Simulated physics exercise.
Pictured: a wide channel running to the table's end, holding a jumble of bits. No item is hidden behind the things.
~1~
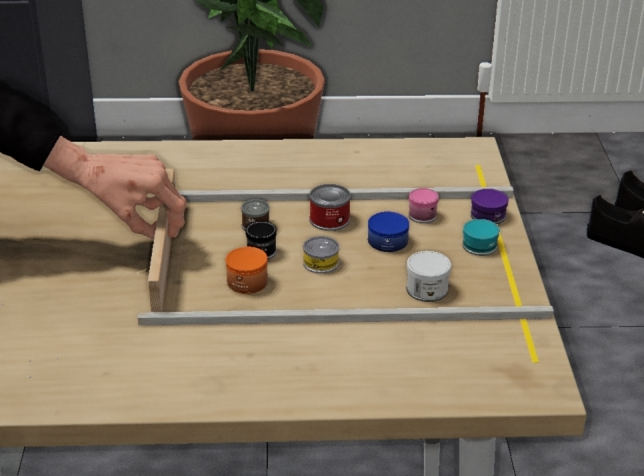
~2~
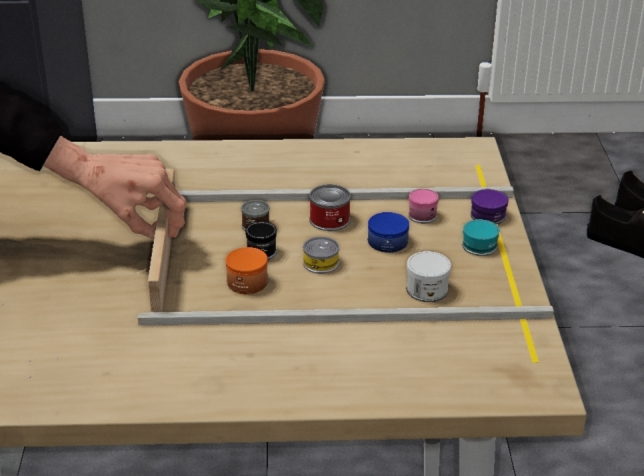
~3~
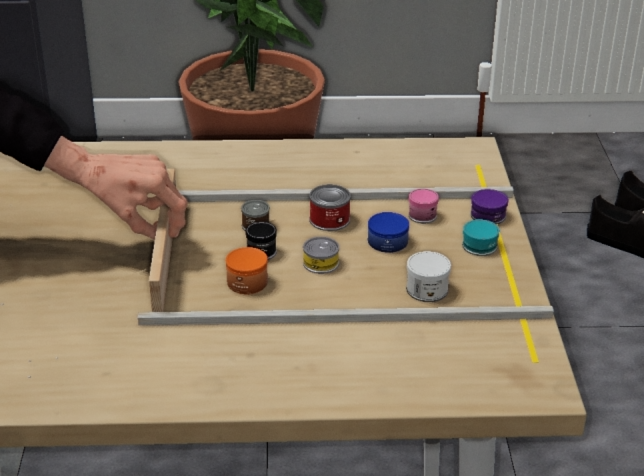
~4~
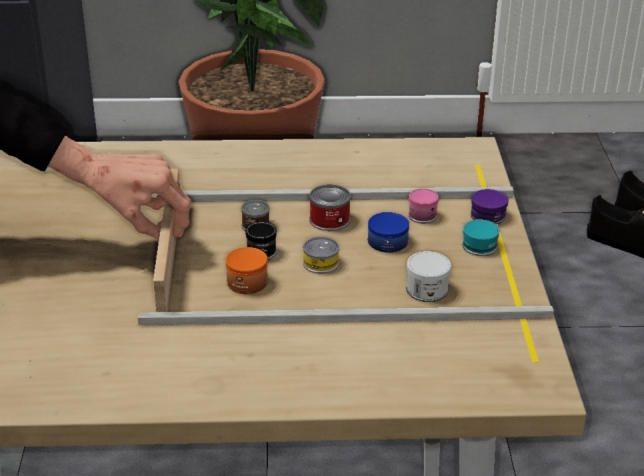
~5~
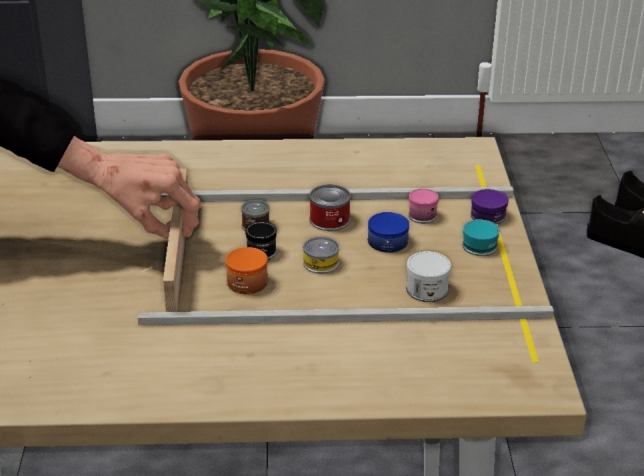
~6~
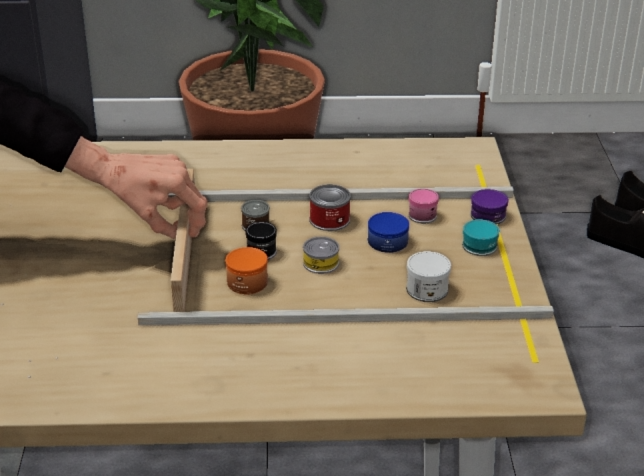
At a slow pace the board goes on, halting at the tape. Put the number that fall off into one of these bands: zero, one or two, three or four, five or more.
That is five or more.
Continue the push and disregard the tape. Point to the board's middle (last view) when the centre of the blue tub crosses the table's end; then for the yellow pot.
Blue tub over the end: About (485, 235). Yellow pot over the end: About (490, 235).
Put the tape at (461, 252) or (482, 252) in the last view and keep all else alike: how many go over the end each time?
Respectively 1 and 3.
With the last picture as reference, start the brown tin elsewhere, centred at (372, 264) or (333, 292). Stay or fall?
Well, the brown tin is gone in the first case and stays aboard in the second.
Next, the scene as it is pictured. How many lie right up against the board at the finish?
4 end up touching it.
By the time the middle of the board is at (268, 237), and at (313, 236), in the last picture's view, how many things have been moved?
3 at one spot and 5 at the other.
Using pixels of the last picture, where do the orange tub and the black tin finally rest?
In the last picture, roughly (532, 267) and (517, 236).
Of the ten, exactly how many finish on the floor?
Taken together, the number is 6.
Soon after, none off yet; purple tin at rest near (489, 207); turquoise tin at rest near (481, 238); pink pot at rest near (423, 206).
In the end, the number that fall off is five or more; gone, yellow pot, blue tub, white pot, pink pot, turquoise tin and purple tin.
